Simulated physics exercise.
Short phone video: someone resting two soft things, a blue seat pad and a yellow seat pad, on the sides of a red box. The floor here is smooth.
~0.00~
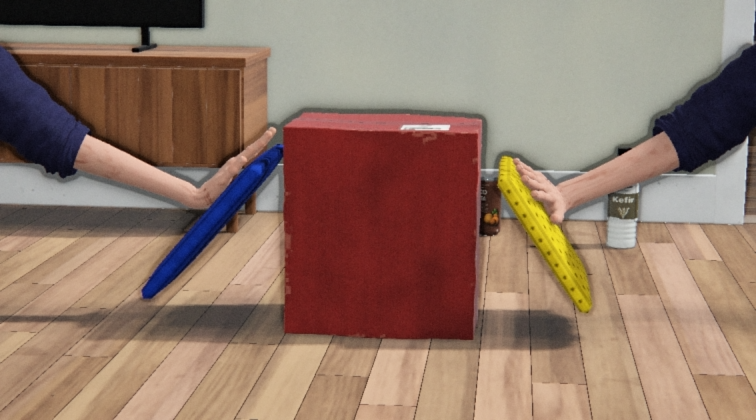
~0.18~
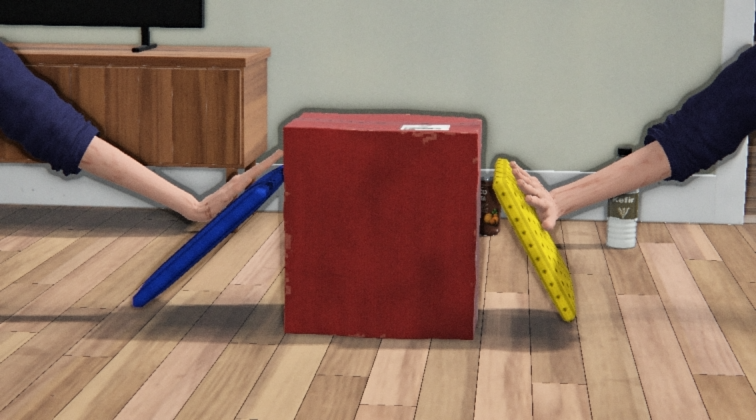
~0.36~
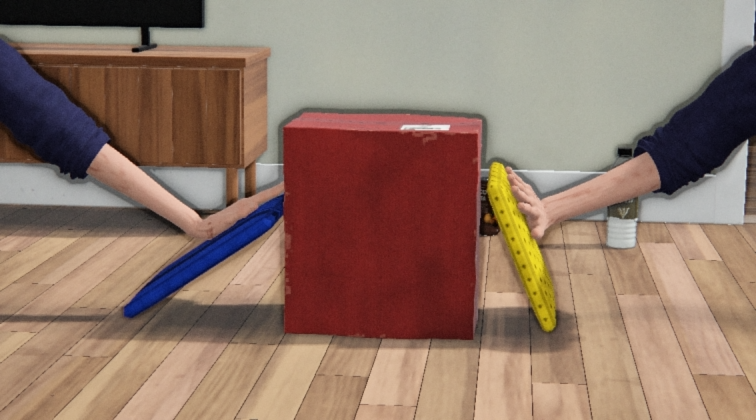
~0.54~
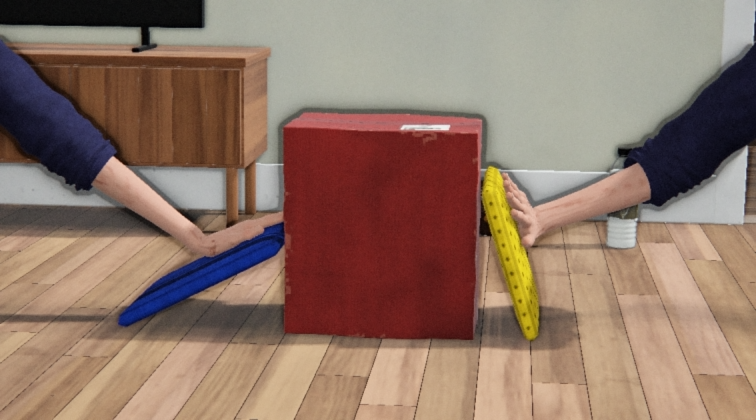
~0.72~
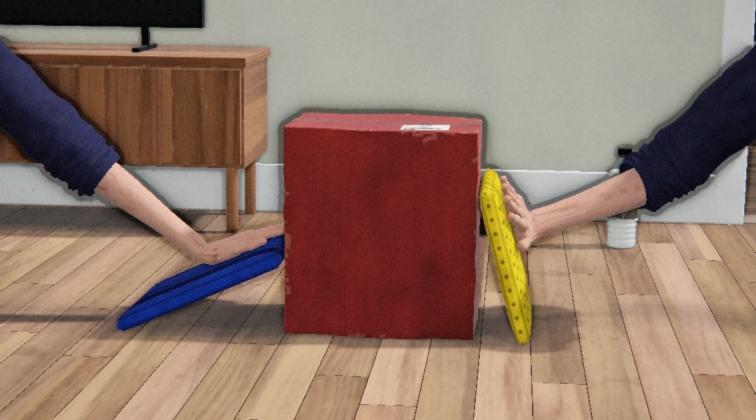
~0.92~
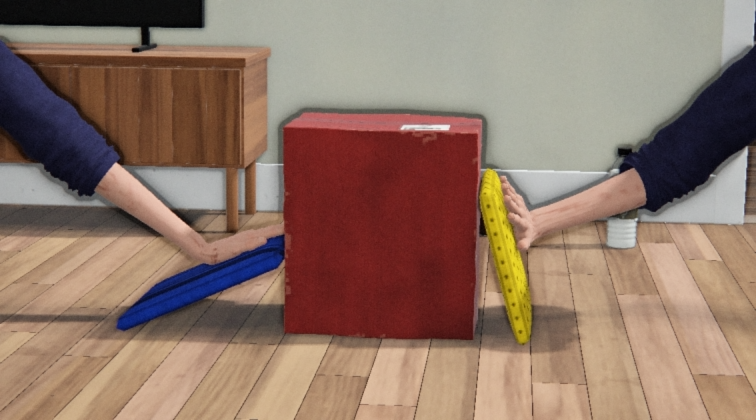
Hands lowering a blue seat pad to a low slant and a yellow one to nearly upright against a red box's sides.
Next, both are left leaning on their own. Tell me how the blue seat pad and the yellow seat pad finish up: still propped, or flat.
By the end the blue seat pad lies flat, the yellow seat pad is still propped.
By 1.14 s, blue seat pad slipping down near (208, 295); yellow seat pad still up near (505, 253).
By 1.30 s, blue seat pad flat on the floor near (207, 306); yellow seat pad still up near (505, 253).
When it is over, blue seat pad flat on the floor near (208, 306); yellow seat pad still up near (505, 253). The blue seat pad slumps to the floor and the yellow seat pad remains propped up.
